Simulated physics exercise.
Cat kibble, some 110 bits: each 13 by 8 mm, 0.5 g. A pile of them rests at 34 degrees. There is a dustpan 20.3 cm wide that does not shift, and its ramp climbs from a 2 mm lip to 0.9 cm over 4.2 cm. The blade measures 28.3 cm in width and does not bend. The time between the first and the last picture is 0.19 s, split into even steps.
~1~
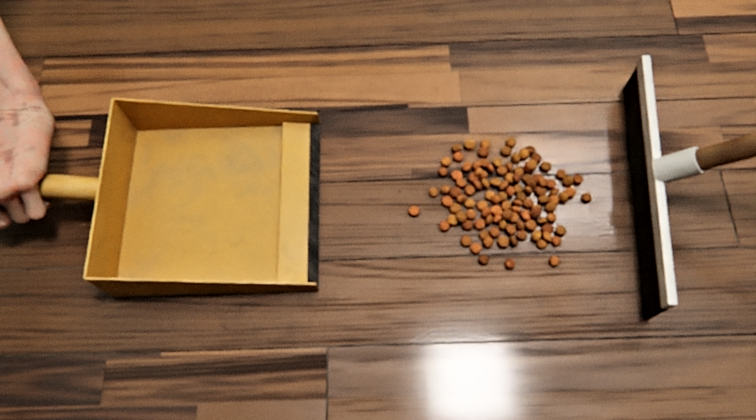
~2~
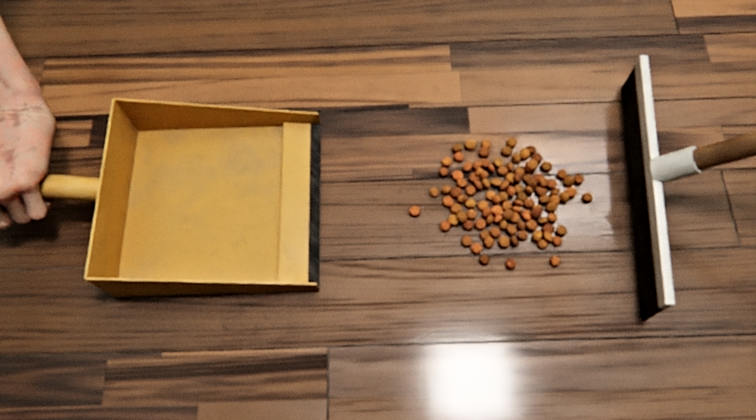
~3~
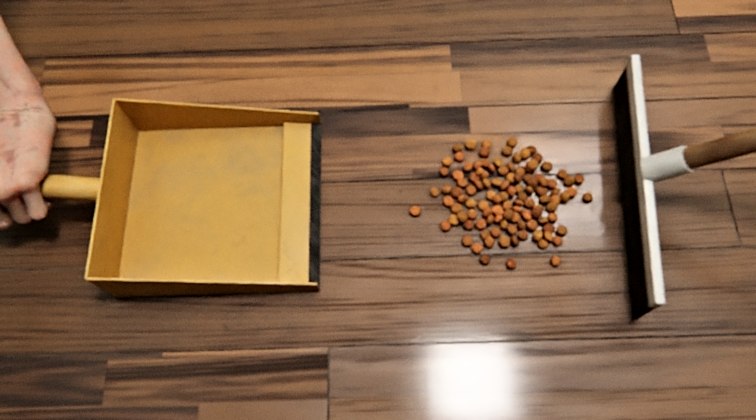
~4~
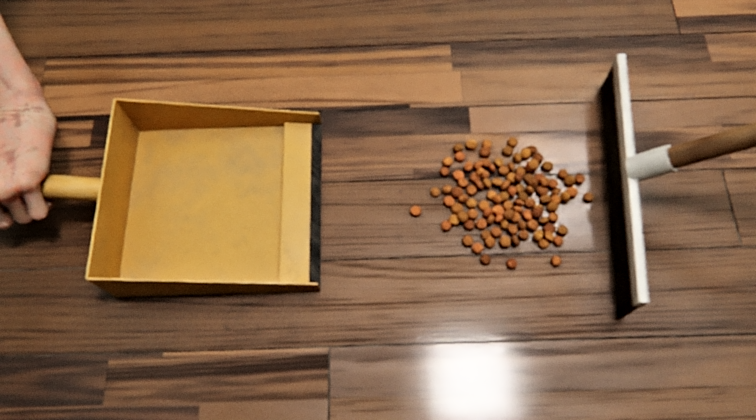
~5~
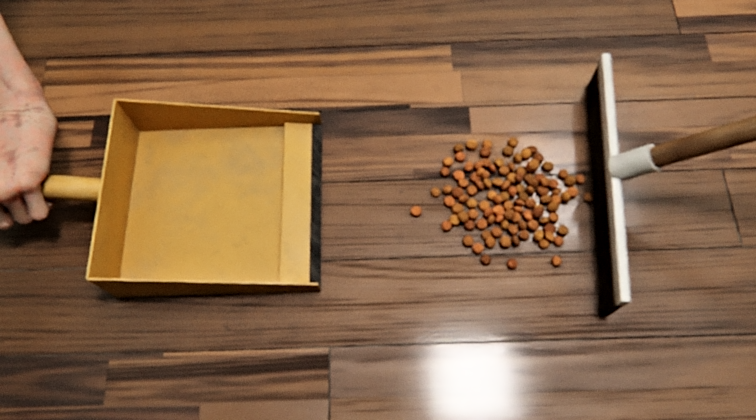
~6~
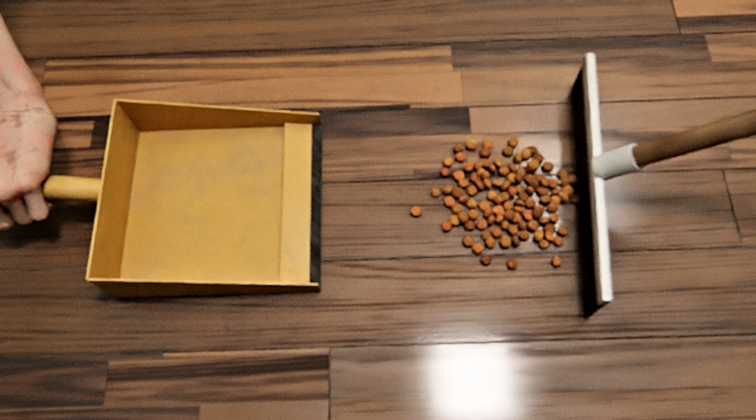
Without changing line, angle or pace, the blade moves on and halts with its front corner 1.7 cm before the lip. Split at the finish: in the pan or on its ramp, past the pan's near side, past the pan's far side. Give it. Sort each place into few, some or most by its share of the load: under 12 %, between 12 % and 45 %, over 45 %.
Shares: Pan: Some; near side: Few; far side: Few.
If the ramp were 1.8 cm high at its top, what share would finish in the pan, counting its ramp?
That change would give about 30 per cent.
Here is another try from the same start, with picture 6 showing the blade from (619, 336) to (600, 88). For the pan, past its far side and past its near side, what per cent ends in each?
You'd see pan at 0, far at 0 and near at 25.
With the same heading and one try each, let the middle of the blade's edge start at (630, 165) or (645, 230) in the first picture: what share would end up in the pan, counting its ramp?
The two tries give about 45 % and about 25 %.
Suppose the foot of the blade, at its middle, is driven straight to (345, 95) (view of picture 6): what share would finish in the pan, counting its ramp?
Roughly 20 %.
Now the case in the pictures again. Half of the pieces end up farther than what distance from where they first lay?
22 cm or so.
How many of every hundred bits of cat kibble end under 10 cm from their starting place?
Some 0 per cent.
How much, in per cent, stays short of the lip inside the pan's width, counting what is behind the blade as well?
Around 55 in a hundred.
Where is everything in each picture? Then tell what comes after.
Blade from (668, 304) to (642, 65), moved 0.0 cm, 0 of the pieces shifted so far; middle of the pieces at (502, 197); pan at (205, 206), in the first picture.
Blade from (665, 303) to (640, 64), moved 0.3 cm, 0 of the pieces shifted so far; middle of the pieces at (503, 197), in the second picture.
Blade from (655, 303) to (632, 64), moved 1.3 cm, 0 of the pieces shifted so far; middle of the pieces at (503, 197), in the third picture.
Blade from (639, 302) to (618, 63), moved 2.9 cm, 0 of the pieces shifted so far; middle of the pieces at (504, 197), in the fourth picture.
Blade from (622, 301) to (603, 63), moved 4.6 cm, 0 of the pieces shifted so far; middle of the pieces at (504, 197), in the fifth picture.
Blade from (604, 300) to (588, 62), moved 6.3 cm, 4 of the pieces shifted so far; middle of the pieces at (504, 197); pan at (207, 207), in the sixth picture.
Then, 0.29 s after the last picture, middle of the blade 16 cm from the lip; 0 % over the lip, far side 0 %, near side 0 %.
Then, 0.48 s after the last picture, middle of the blade 8 cm from the lip; 0 % over the lip, far side 5 %, near side 0 %.
Then, 0.79 s after the last picture, middle of the blade 3 cm from the lip; 35 % over the lip, far side 5 %, near side 0 %.
In the end, pan 35 %, near side 0 %, far side 5 %, in front of the lip or behind the blade 55 %.
